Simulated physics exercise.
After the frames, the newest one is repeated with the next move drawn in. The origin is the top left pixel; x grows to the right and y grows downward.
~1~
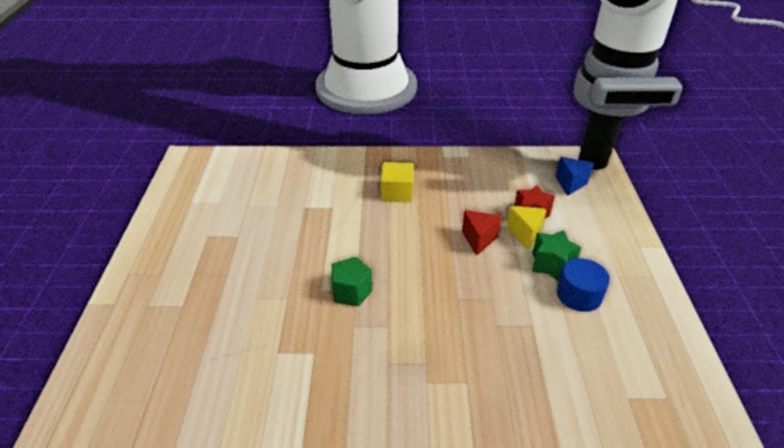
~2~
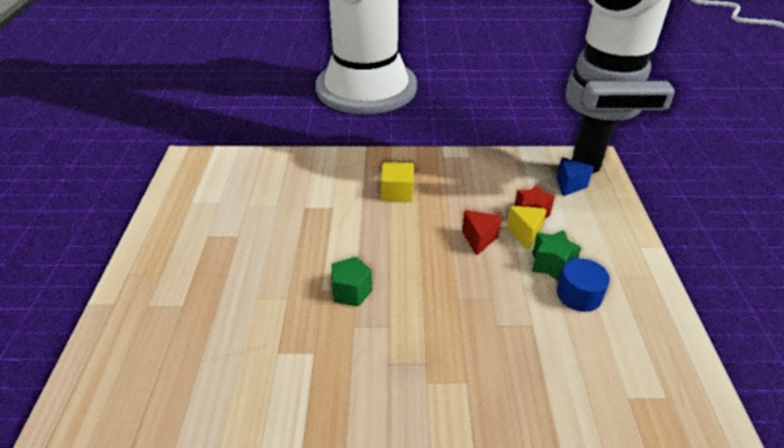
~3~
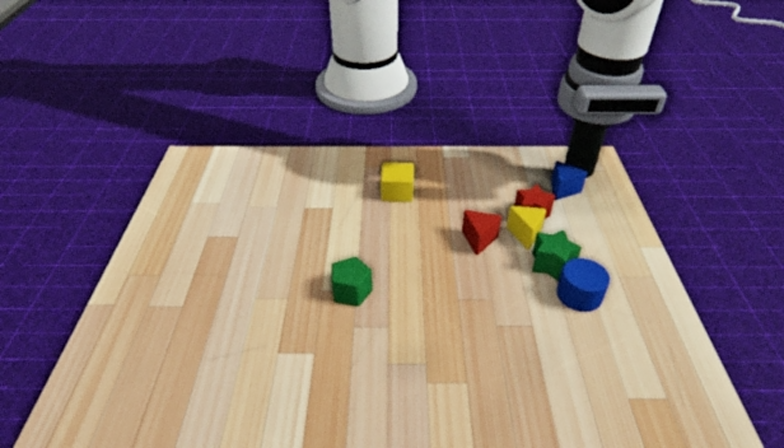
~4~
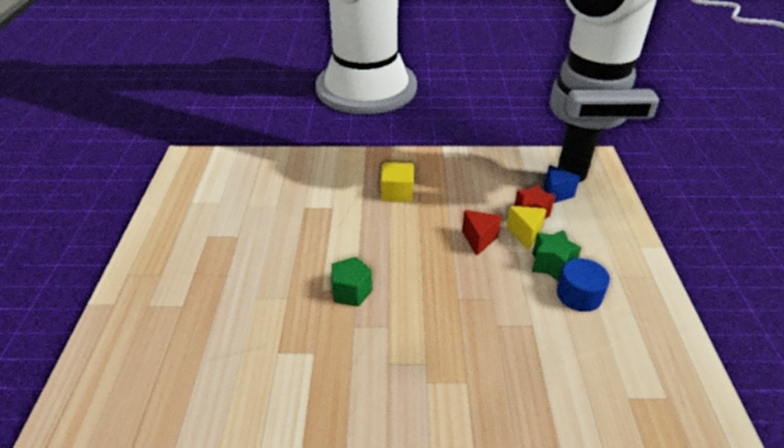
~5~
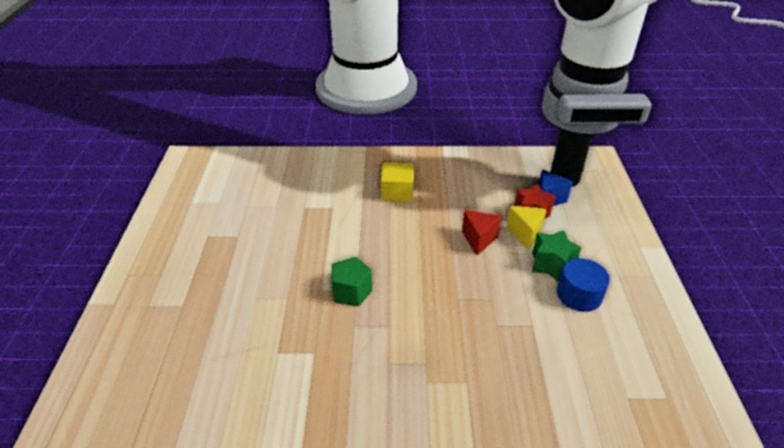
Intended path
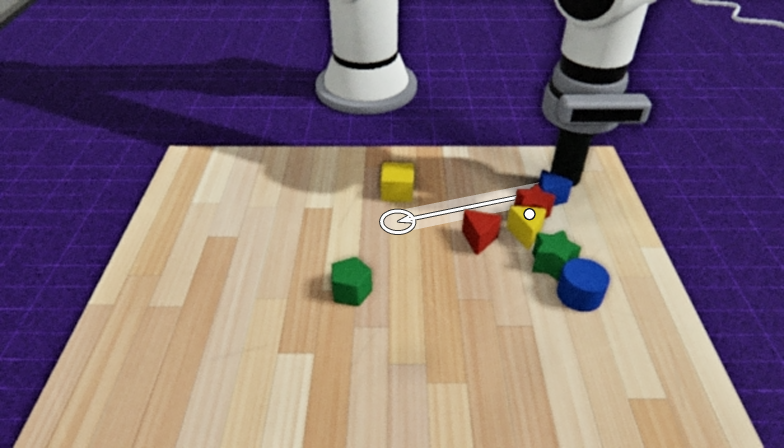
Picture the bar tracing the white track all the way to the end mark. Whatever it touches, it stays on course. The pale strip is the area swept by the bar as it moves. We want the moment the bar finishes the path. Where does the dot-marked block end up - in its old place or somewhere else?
It is moved from its place.
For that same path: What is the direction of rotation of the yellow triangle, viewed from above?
Its spin: Anticlockwise.
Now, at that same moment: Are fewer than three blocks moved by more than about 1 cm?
Answer: No.
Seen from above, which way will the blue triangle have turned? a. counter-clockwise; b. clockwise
a.
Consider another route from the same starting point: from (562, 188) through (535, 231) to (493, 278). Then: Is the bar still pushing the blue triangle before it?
No, that is not how it ends up.
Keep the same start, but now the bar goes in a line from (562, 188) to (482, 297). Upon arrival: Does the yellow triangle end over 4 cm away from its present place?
Answer: Yes.
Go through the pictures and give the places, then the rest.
Bar's lower end (592, 163); red triangle (482, 219); yellow triangle (529, 214); red star-shaped block (536, 196); blue triangle (576, 164), in the first picture.
Bar (585, 166); blue triangle (575, 166), in the second picture.
Bar (578, 170); blue triangle (568, 170), in the third picture.
Bar (571, 175); blue triangle (560, 175), in the fourth picture.
Bar (564, 179); red triangle (482, 219); yellow triangle (529, 214); red star-shaped block (536, 196); blue triangle (553, 179), in the fifth picture.
Drawn move, straight from (562, 188) to (398, 222); the dot is on the yellow triangle.
The first path, step by step. One third of the way, bar (511, 190); red triangle (475, 225); yellow triangle (520, 227), turned 50° anticlockwise; red star-shaped block (498, 211), turned 60° anticlockwise; blue triangle (500, 192).
Two thirds of the way, bar (456, 201); red triangle (470, 235), turned 25° clockwise; yellow triangle (519, 229), turned 55° anticlockwise; red star-shaped block (488, 217), turned 95° anticlockwise; blue triangle (458, 207), turned 40° anticlockwise.
At the end, bar (398, 213); red triangle (470, 236), turned 20° clockwise; yellow triangle (519, 229), turned 55° anticlockwise; red star-shaped block (488, 217), turned 95° anticlockwise; blue triangle (455, 209), turned 55° anticlockwise.
